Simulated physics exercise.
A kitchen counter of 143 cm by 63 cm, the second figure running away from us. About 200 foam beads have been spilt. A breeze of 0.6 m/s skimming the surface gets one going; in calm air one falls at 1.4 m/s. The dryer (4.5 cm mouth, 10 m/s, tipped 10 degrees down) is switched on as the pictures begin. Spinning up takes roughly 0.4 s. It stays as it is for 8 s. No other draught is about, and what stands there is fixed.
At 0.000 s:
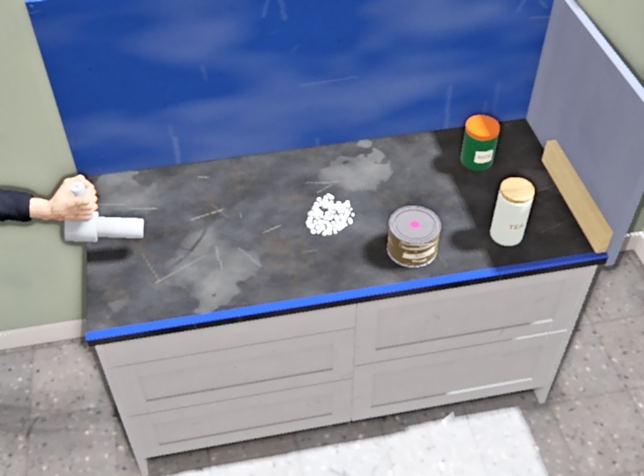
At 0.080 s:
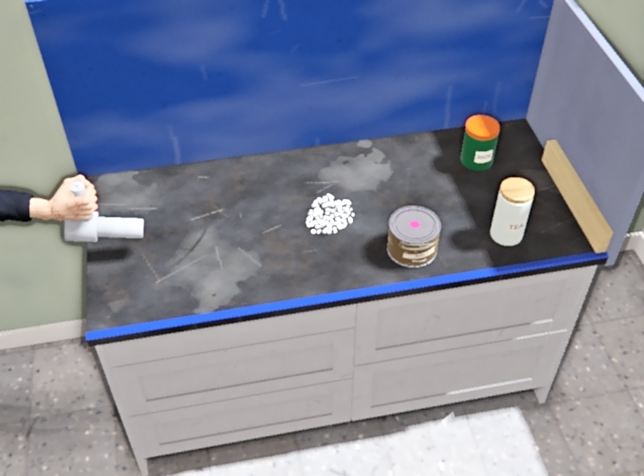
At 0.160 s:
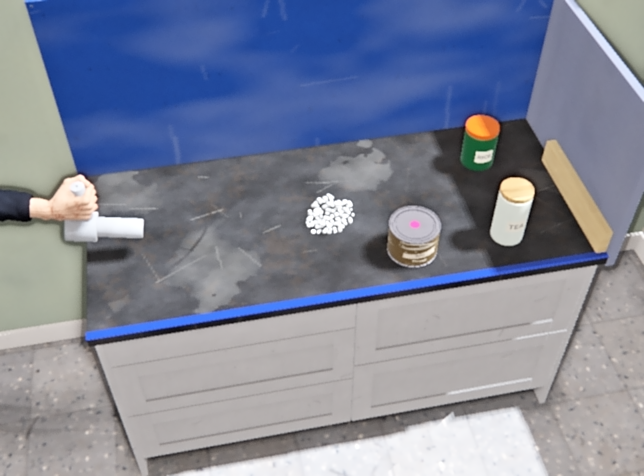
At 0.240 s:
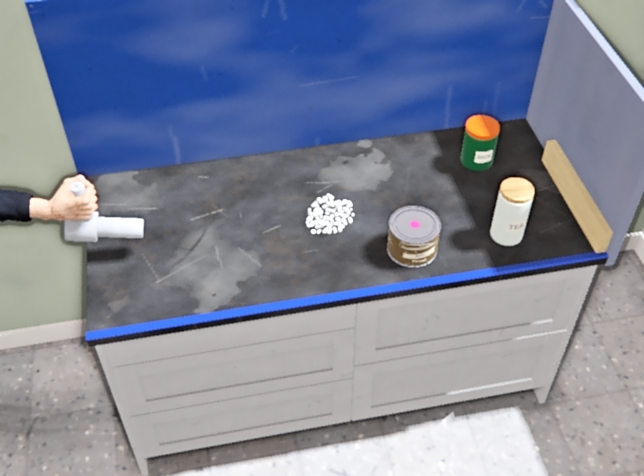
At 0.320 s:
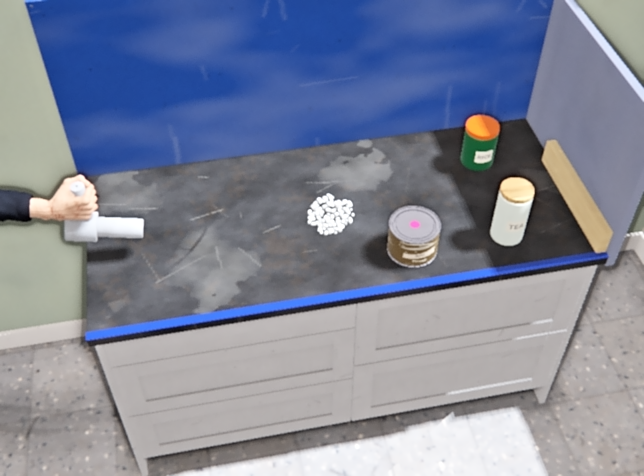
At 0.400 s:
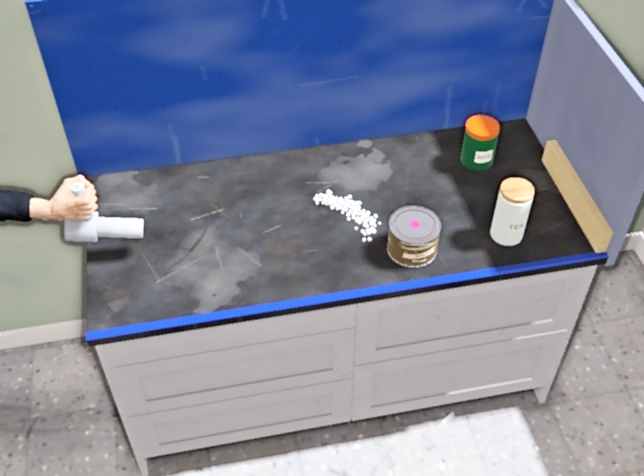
White beads sit still in a pile, then spread rightward across the counter toward a tin.
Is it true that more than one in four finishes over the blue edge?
Answer: No.
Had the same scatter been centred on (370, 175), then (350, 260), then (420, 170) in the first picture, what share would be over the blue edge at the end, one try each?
In that order: 0 %, 100 %, 0 %.
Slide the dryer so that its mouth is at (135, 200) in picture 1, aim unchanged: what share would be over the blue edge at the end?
Then about 70 %.
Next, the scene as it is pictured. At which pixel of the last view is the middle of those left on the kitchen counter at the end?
Near (501, 119).
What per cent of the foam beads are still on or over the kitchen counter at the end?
Some 90 per cent.
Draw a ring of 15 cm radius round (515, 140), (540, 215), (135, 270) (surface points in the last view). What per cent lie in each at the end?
In turn about 90 %, 0 %, 0 %.
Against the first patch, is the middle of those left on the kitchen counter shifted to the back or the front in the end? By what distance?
Towards the back, some 30 cm.
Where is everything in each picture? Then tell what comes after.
In the first picture, the middle of the foam beads is near (332, 217), none has stirred yet and the mouth of the dryer is at (143, 229).
In the second picture, the middle of the foam beads is near (332, 217), none has stirred yet and the blue edge is centred on (359, 297).
In the third picture, the middle of the foam beads is near (328, 214), none has stirred yet, the top of a tin is at (415, 224) and the top of a jar is at (518, 189).
In the fourth picture, the middle of the foam beads is near (328, 214) and none has stirred yet.
In the fifth picture, the middle of the foam beads is near (332, 217) and about 1 % have left their places.
In the sixth picture, the middle of the foam beads is near (348, 207), the farthest in sight from the dryer is at (379, 224) and about 75 % have left their places.
After 1.6 s the count stands so, 7 % are over the blue edge; the middle of those still in play is near (478, 124).
After 2.6 s the count stands so, 7 % are over the blue edge; the middle of those still in play is near (499, 122).
After 4.4 s the count stands so, 7 % are over the blue edge; the middle of those still in play is near (501, 119).
After 8.0 s, at the end, 7 % are over the blue edge; the middle of those still in play is near (501, 119).
